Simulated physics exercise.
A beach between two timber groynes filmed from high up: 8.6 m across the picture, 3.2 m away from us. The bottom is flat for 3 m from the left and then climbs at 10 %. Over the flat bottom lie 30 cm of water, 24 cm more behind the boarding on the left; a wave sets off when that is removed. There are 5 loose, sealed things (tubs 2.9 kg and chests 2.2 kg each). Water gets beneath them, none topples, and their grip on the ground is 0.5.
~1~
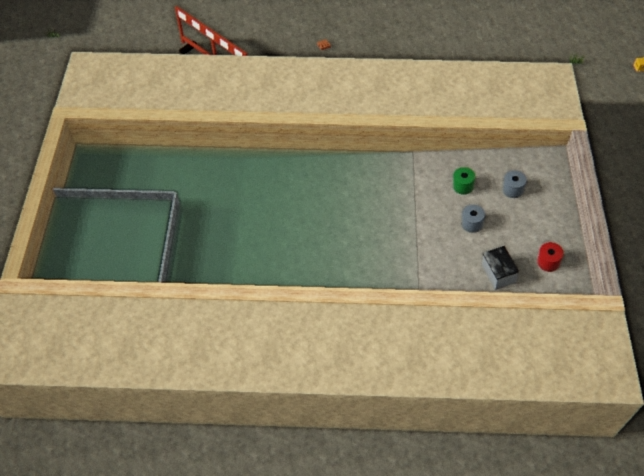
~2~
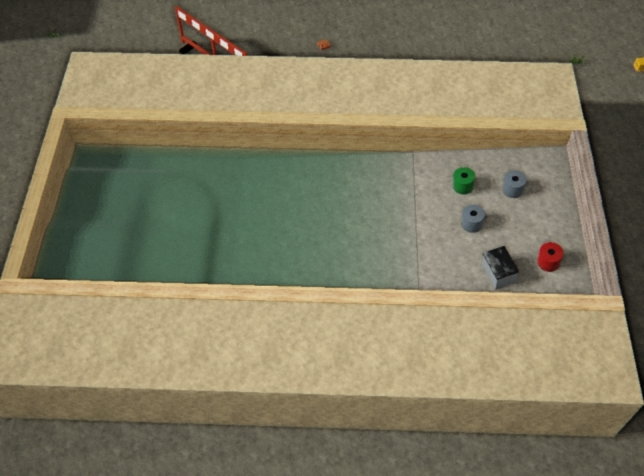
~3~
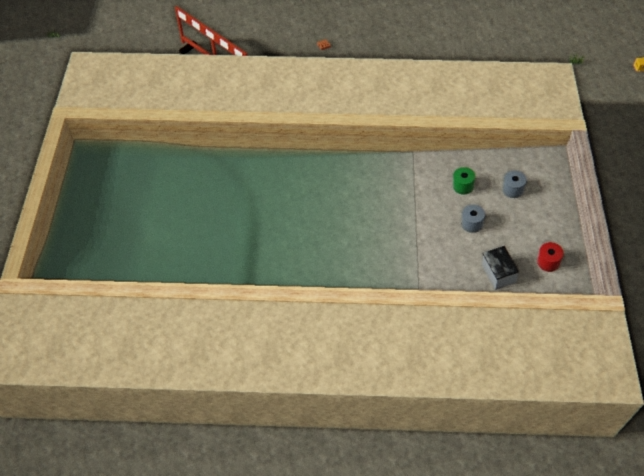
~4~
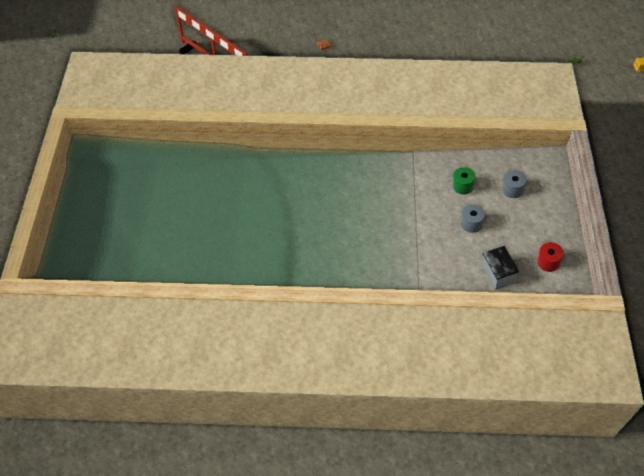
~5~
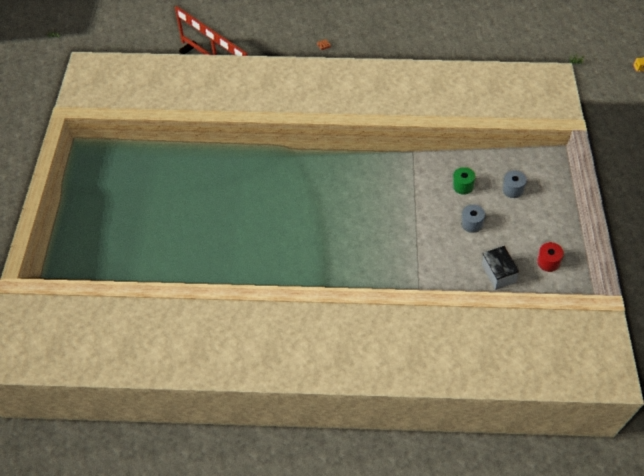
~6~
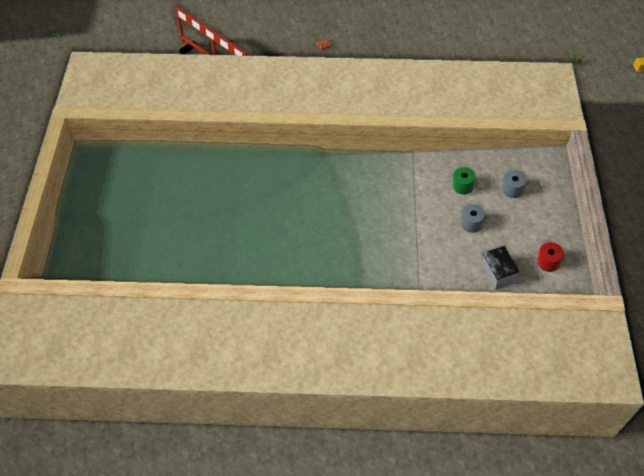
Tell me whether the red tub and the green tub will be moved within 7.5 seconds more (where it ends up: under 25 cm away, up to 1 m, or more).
The red tub stays put; the green tub gets carried off.
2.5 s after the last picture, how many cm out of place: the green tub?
Roughly 50 cm by then.
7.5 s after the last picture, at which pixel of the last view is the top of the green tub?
Around (328, 175).
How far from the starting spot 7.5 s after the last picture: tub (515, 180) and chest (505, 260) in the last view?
In turn: 120 cm, 250 cm.
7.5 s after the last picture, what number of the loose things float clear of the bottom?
I count 3.
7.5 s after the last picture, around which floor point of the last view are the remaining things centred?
Near (394, 229).
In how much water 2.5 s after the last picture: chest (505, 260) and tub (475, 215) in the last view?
About 2 and 5 cm.
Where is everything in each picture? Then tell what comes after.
The first frame shows the red tub at (553, 252), on the bottom; the green tub at (466, 175) rests on the ground; water covers 18.8 m2; 0 of 5 have shifted.
The second frame shows the red tub at (553, 252), on the bottom; the green tub at (466, 175), on the bottom; 18.8 m2 under water; 0 of 5 have shifted.
The third frame shows the red tub at (553, 252), on the bottom; the green tub at (466, 175) rests on the ground; 18.8 m2 under water; 0 of 5 have shifted.
The fourth frame shows the red tub at (553, 252) rests on the ground; the green tub at (466, 175) rests on the ground; 18.8 m2 under water; 0 of 5 have shifted.
The fifth frame shows the red tub at (553, 252) rests on the ground; the green tub at (466, 175), on the bottom; water covers 18.8 m2; 0 of 5 have shifted.
The sixth frame shows the red tub at (553, 252) rests on the ground; the green tub at (466, 175), on the bottom; water covers 18.8 m2; 0 of 5 have shifted.
Then, 0.6 s after the last picture the red tub is near (553, 252), 0.0 m from its start, aground; the green tub is near (466, 175), 0.0 m from its start, aground; 0 afloat.
Then, 2.5 s after the last picture the red tub is near (553, 252), 0.0 m from its start, aground; the green tub is near (499, 171), 0.5 m from its start, afloat; 2 afloat.
Then, 4.8 s after the last picture the red tub is near (553, 252), 0.0 m from its start, aground; the green tub is near (434, 174), 0.5 m from its start, afloat; 3 afloat.
Then, 7.5 s after the last picture the red tub is near (553, 252), 0.0 m from its start, aground; the green tub is near (328, 175), 2.3 m from its start, afloat; 3 afloat.
